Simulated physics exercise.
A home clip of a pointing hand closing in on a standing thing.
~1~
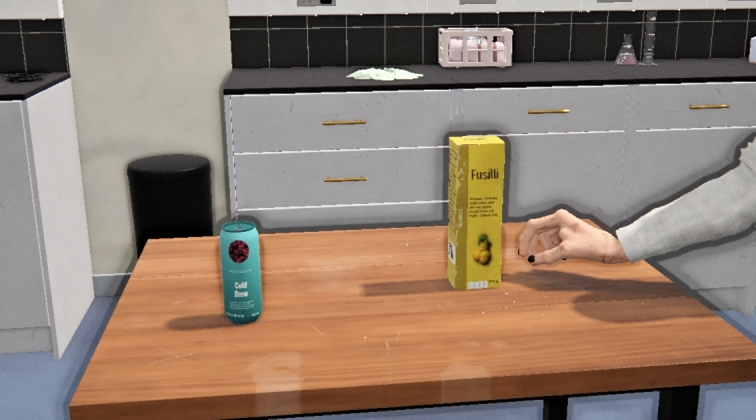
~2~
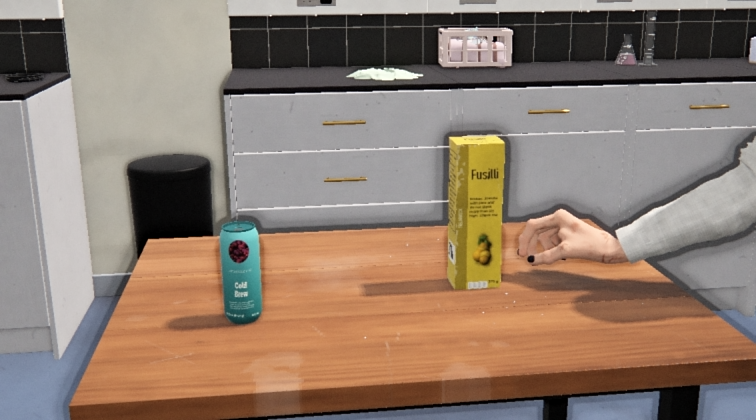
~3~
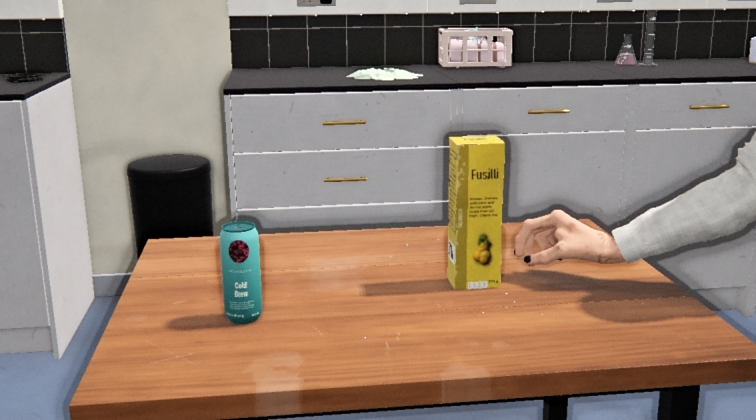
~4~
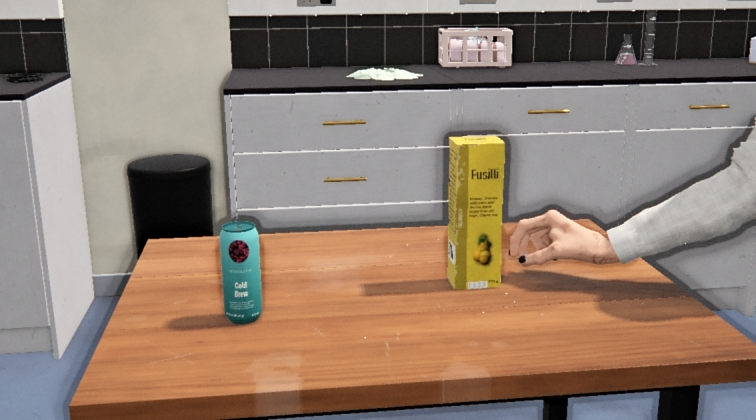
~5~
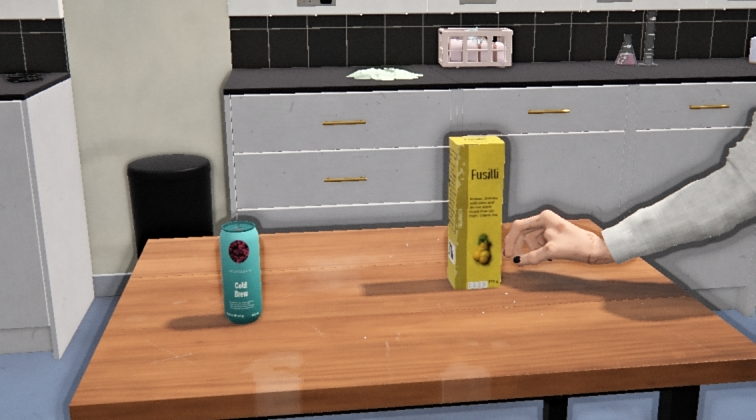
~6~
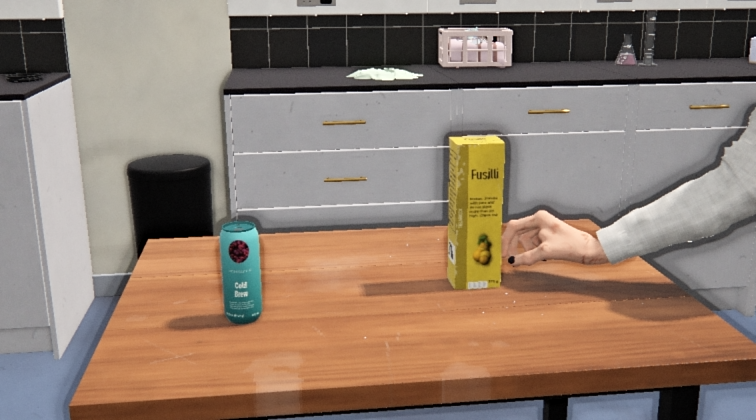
A hand moves slightly left toward a standing yellow carton on a wooden table.
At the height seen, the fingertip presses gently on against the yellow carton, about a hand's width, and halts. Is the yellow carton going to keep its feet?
The yellow carton is still upright.
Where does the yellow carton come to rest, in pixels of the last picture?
Near (400, 216).
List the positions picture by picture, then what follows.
In the first picture, yellow carton (475, 213).
In the second picture, yellow carton (475, 213).
In the third picture, yellow carton (475, 213).
In the fourth picture, yellow carton (475, 213).
In the fifth picture, yellow carton (475, 213).
In the sixth picture, yellow carton (475, 213).
Then, 0.40 s later than the last frame, yellow carton moved a little near (455, 214).
Then, 0.80 s later than the last frame, yellow carton moved about its own width near (428, 215).
Then, 1.10 s later than the last frame, yellow carton moved about its own width near (407, 216).
When it is over, moved from the start, yellow carton. End places, in pixels of the last picture, yellow carton near (400, 216).
